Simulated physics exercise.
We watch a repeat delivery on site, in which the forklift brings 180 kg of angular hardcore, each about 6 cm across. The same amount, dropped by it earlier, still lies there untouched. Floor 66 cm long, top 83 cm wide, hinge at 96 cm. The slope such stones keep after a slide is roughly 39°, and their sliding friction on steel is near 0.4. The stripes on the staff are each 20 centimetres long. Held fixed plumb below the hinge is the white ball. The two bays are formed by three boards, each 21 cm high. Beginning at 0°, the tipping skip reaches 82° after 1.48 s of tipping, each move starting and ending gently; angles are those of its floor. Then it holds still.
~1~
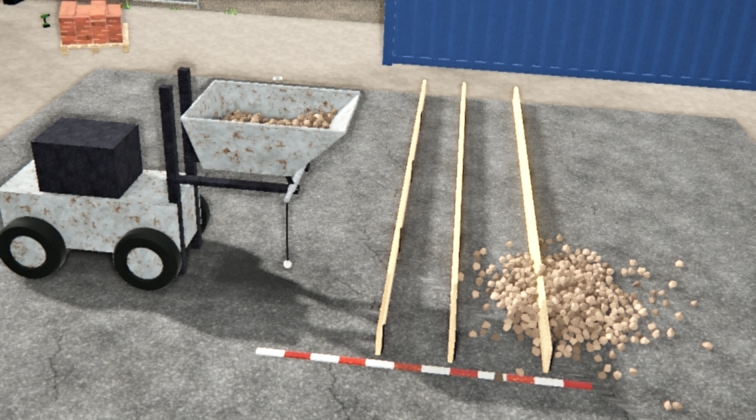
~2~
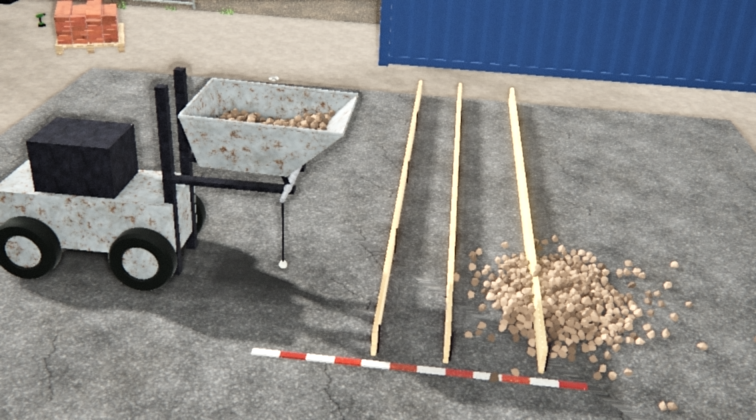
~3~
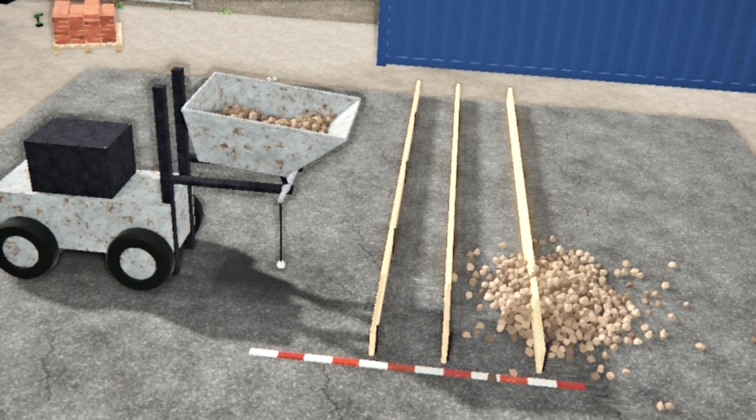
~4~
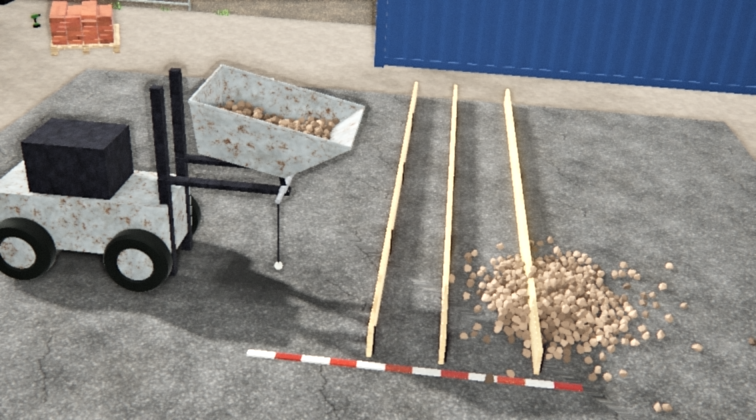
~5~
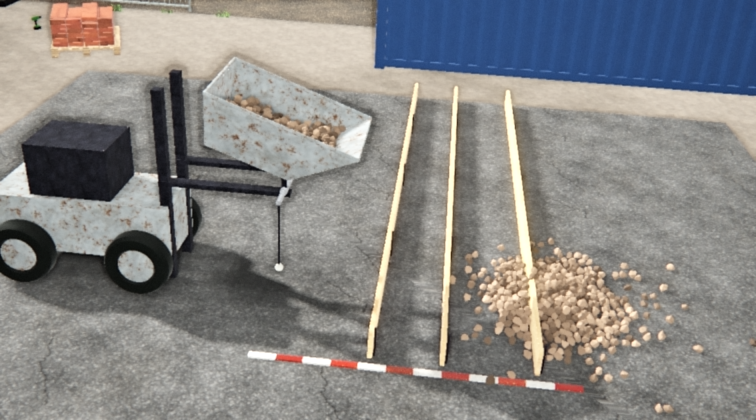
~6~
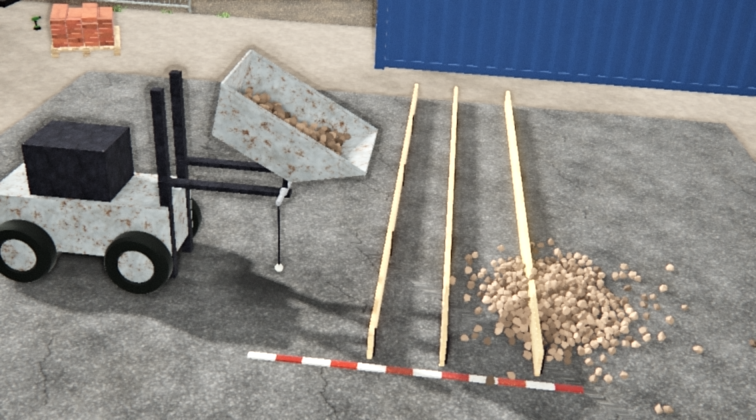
To begin with, a forklift holds a rusty skip of brown stones level, left of three boards and a loose pile of similar stones. The skip then tilts gradually to the right, its lip lowering and its back rising, until it slopes steeply with stones still inside.
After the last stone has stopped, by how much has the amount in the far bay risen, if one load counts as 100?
It has risen by about 0 per cent of a load.
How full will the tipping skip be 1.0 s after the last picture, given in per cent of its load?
It still holds about 50 per cent.
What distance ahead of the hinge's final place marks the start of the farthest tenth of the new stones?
About 120 centimetres ahead of it.
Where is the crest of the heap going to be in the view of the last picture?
I'd say somewhere near (410, 263).
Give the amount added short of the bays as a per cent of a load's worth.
About 0 per cent.
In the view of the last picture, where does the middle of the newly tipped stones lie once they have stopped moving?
Near (413, 282).
Then, 0.5 s after the last picture the floor is at 69°; in per cent of one load, 100 in the tipping skip, 28 in the far bay, 72 past the last board; the foremost stones are at (681, 309).
Then, 1.0 s after the last picture the floor is at 82°; in per cent of one load, 49 in the tipping skip, 8 short of the bays, 43 in the near bay, 28 in the far bay, 72 past the last board; the foremost stones are at (681, 309).
Then, 1.3 s after the last picture the floor is at 82°; in per cent of one load, 6 in the tipping skip, 3 short of the bays, 90 in the near bay, 28 in the far bay, 72 past the last board; the foremost stones are at (681, 309).
Then, 3.6 s after the last picture the floor is at 82°; in per cent of one load, 0 in the tipping skip, 0 short of the bays, 99 in the near bay, 29 in the far bay, 72 past the last board; the foremost stones are at (681, 309). Net gain in the far bay, 0.
